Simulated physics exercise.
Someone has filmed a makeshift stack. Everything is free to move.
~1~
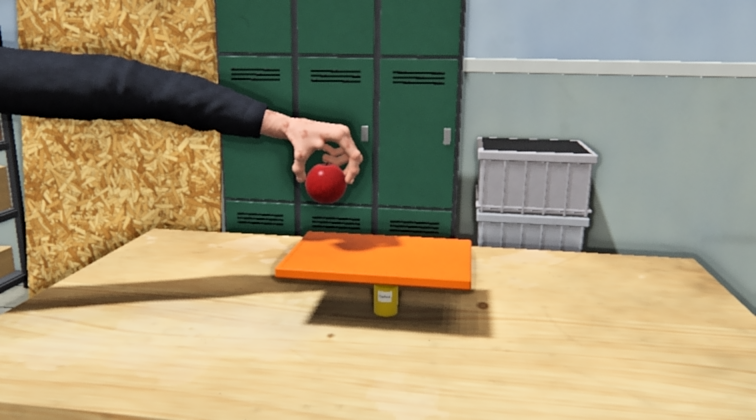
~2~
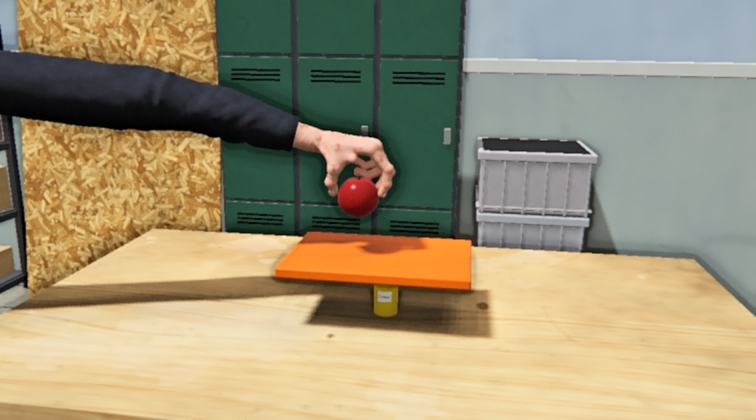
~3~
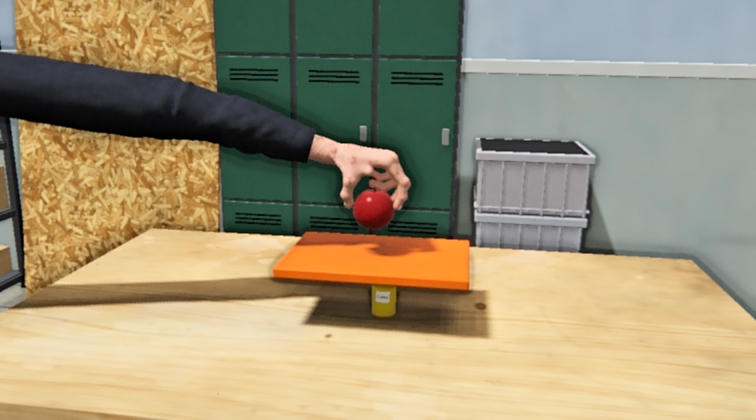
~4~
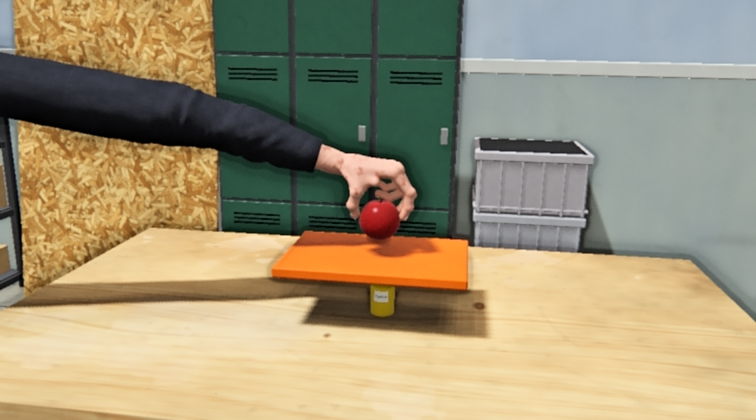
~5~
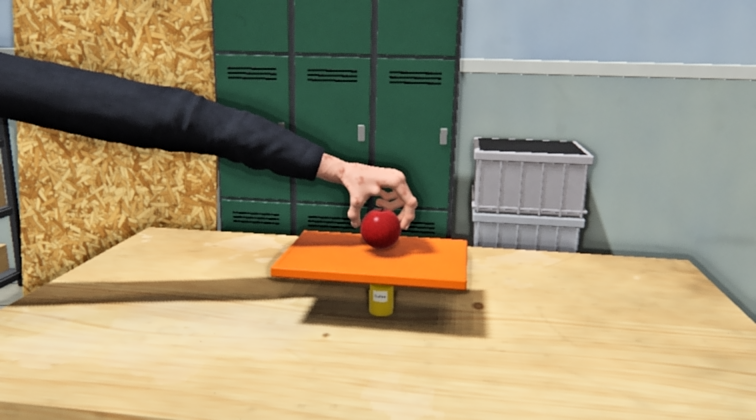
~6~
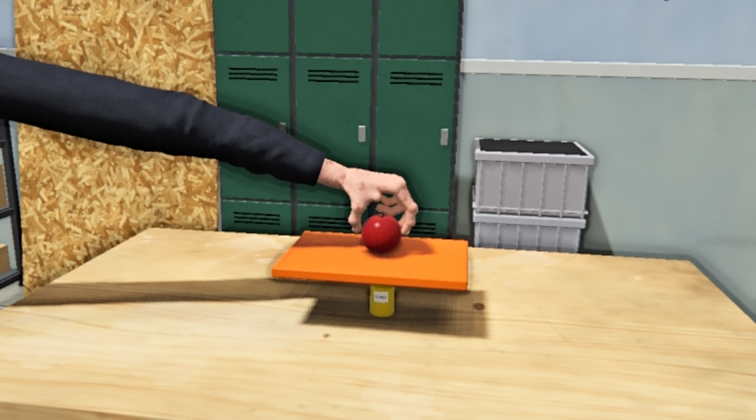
On a wooden table in front of green lockers, a hand holding a red apple moves right and down above an orange lid resting on a small yellow container, lowering the apple onto the lid's surface.
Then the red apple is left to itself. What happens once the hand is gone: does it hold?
Outcome: The stack keeps its balance.
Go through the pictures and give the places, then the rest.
Coming down; red apple (326, 183); orange lid (380, 258), in the first picture.
Coming down; red apple (358, 197); orange lid (380, 258), in the second picture.
Coming down; red apple (374, 209); orange lid (378, 258), in the third picture.
Coming down; red apple (380, 220); orange lid (377, 258), in the fourth picture.
Coming down; red apple (381, 229); orange lid (376, 257), in the fifth picture.
In place under the hand; red apple (381, 234); orange lid (377, 258), in the sixth picture.
Then, 0.20 s past the last view, nothing moves.
Then, 0.70 s past the last view, red apple resting near (381, 235).
Finally, all 3 still in place. Final places as the last picture's camera would see them, red apple near (381, 235). The stack holds.
